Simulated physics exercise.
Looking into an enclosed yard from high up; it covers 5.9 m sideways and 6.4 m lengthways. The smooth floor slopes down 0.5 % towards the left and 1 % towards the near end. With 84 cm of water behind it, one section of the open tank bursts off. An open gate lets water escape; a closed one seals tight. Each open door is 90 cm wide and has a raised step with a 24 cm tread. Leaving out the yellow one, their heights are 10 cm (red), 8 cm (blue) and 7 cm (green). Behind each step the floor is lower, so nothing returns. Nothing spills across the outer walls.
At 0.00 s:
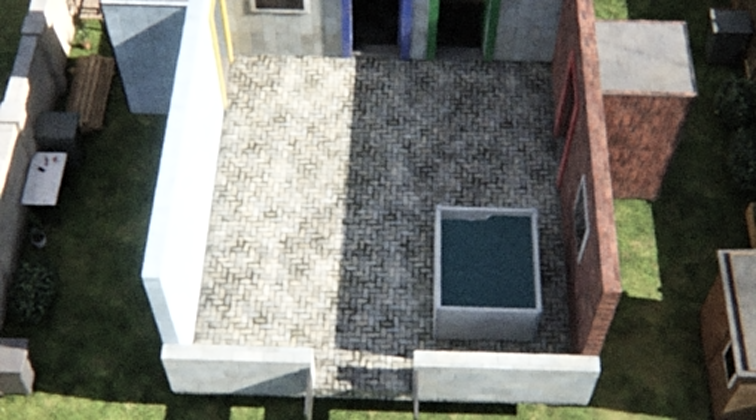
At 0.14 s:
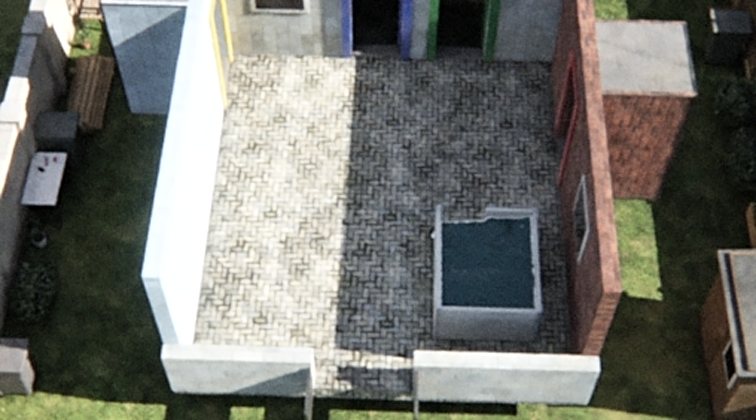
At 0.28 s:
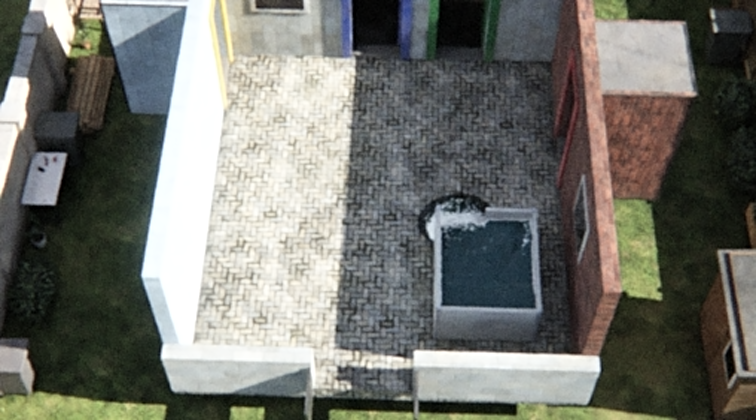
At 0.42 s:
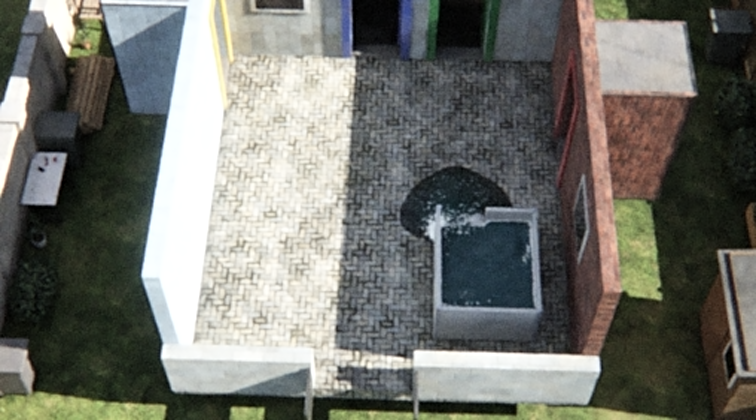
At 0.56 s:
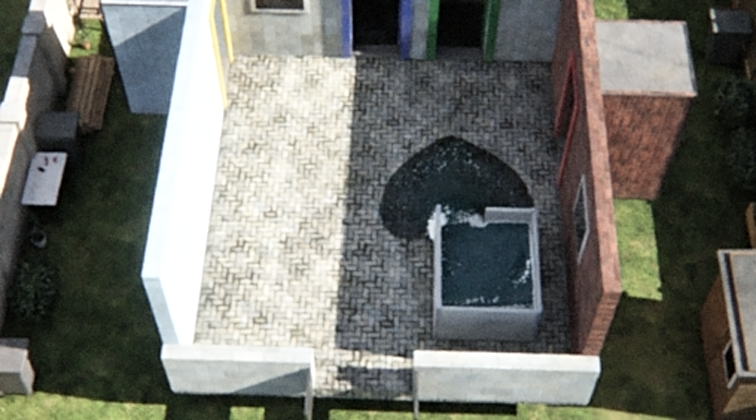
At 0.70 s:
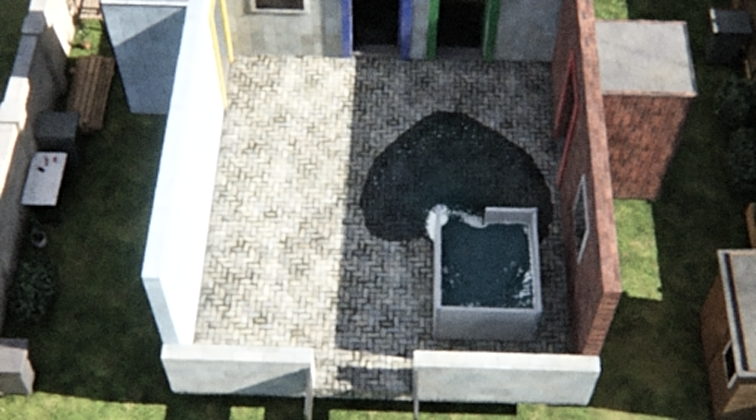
Water broke out through the far side of an open tank in a walled, paved yard, splashing white at the gap, and spread into a wide dark pool across the paving behind and beside it.
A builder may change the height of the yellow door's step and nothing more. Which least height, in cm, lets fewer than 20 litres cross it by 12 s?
Some 13.5 cm above the ground.
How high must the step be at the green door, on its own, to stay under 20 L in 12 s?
About 17 cm at green.
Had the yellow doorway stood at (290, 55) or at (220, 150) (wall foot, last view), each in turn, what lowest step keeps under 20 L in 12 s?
About 8.0 and 6.5 cm.
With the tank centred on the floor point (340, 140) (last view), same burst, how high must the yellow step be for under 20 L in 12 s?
Some 36 cm.
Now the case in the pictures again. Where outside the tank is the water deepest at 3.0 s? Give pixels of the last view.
At about (230, 65).
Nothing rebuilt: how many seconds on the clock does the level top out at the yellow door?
Around 3.2 s.
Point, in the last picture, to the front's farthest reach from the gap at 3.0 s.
Around (231, 57).
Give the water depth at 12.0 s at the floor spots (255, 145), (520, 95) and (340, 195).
In that order: 6, 3 and 3 cm.
After 1.4 s water covers 40 % of the floor, deepest (32 cm) near (458, 229); it has not reached the yellow door.
After 3.0 s water covers 50 % of the floor, deepest (24 cm) near (230, 65); 17 cm at the yellow door, 0 litres in over its 23 cm step.
After 12.0 s water covers 95 % of the floor, deepest (12 cm) near (189, 370); 5 cm at the yellow door, 0 litres in over its 23 cm step.
At the yellow door as built, the water arrived by 2.4 s and peaked near 19 cm at 3.2 s.
Run again over the same 12 s with other heights there, 35 litres in over 12 cm, 9 litres over 16 cm. The limit of 20 litres is kept from about 13.5 cm up.
